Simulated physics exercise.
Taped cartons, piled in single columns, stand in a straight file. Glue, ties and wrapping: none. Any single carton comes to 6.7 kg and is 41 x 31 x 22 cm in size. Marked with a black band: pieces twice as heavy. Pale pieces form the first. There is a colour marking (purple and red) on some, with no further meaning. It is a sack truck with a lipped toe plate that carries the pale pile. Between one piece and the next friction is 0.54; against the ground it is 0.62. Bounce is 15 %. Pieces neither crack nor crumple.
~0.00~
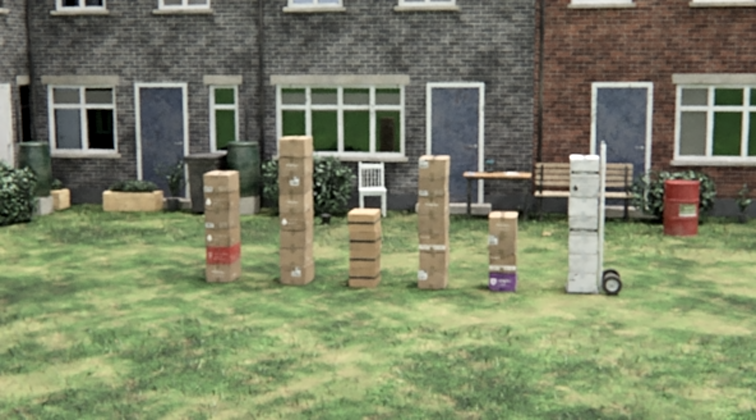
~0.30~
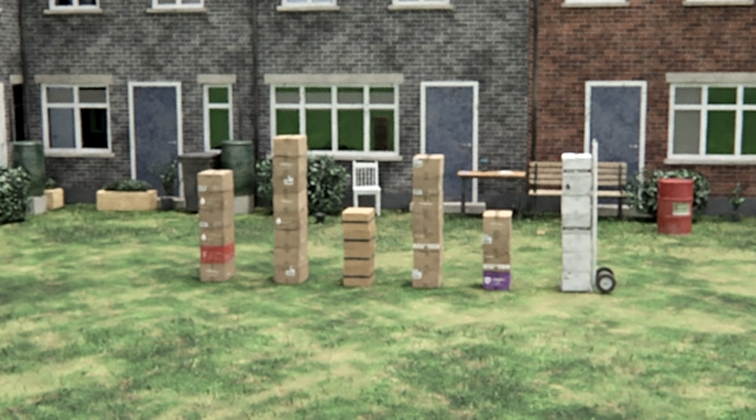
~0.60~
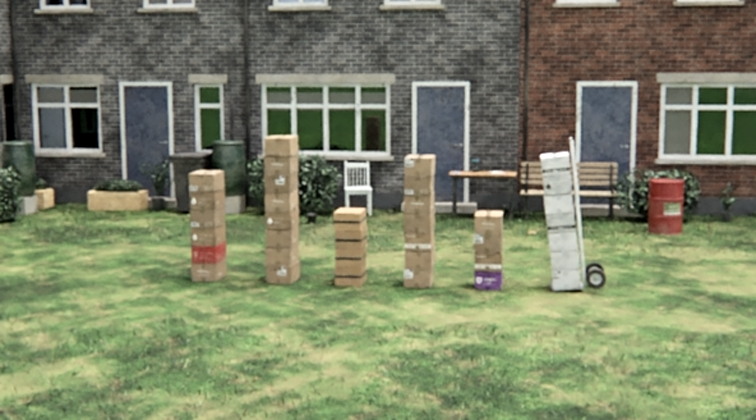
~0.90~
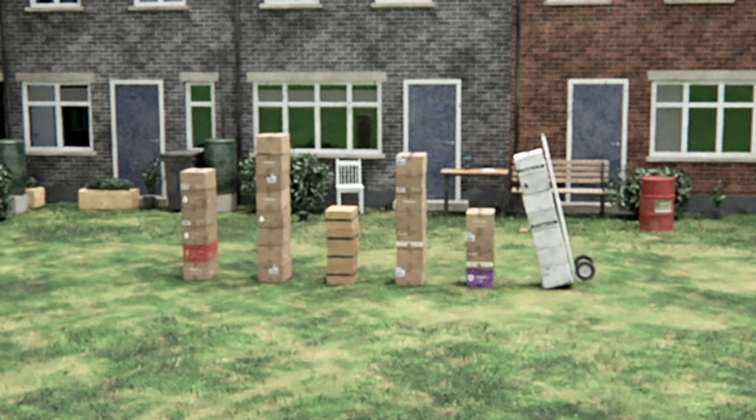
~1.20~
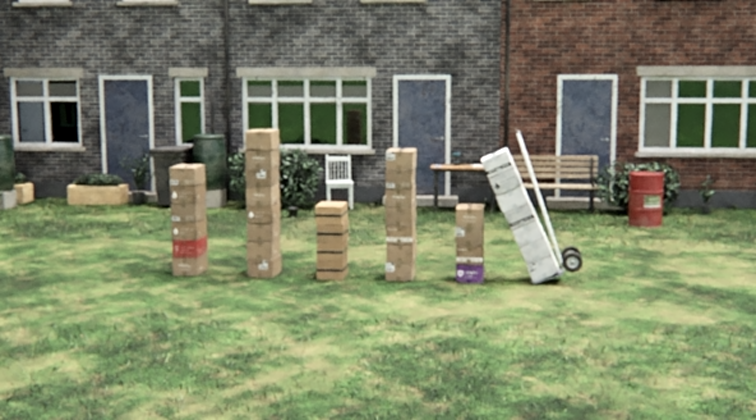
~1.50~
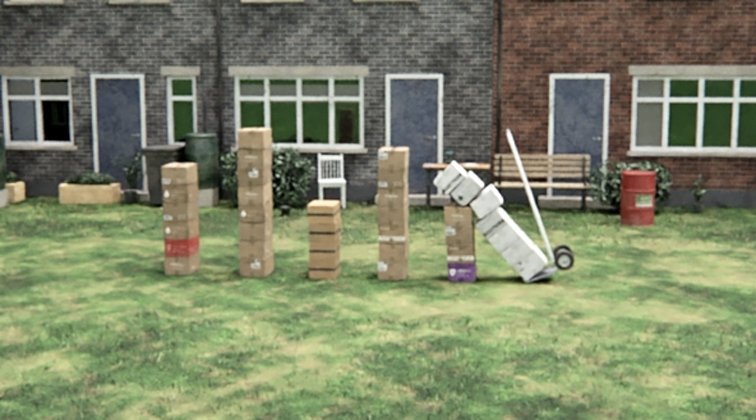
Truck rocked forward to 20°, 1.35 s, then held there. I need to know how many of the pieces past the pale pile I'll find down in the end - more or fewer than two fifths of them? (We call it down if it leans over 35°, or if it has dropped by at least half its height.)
The fallen part falls short of two fifths.
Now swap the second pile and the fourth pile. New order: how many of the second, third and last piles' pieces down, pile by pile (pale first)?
Down tally in the new order: Second = 0, third = 0, last = 0.
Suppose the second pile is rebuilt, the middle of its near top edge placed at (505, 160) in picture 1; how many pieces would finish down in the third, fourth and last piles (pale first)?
Result: Third pile 6, fourth pile 4, last pile 6.
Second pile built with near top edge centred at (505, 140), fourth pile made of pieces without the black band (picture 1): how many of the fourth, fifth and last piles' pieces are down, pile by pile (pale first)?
Down by pile: Fourth 4, fifth 7, last 5.
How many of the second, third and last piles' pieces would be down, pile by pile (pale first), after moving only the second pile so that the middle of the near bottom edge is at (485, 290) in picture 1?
Then, pile by pile: Second 0, third 0, last 0.
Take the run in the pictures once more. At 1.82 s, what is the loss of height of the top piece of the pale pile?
About 80 cm.
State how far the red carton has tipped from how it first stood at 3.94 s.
Rotation: Approx. 0°.
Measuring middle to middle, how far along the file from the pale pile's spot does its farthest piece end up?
I'd put it at close to 190 cm.
After 1.82 s, 7 of the pale pile down; none of the 29 other cartons down, 4 disturbed; purple carton 11° from how it stood.
After 2.74 s, 7 of the pale pile down; none of the 29 other cartons down, 11 disturbed; purple carton 29° from how it stood.
After 3.94 s, 7 of the pale pile down; 5 of the 29 other cartons down; purple carton 24° from how it stood.
In the end (5.5 s), 7 of the pale pile down; 5 of the 29 other cartons down; purple carton 23° from how it stood; red carton unmoved. That is 17 per cent. From the last view, middles, purple carton near (456, 265), red carton near (182, 245).
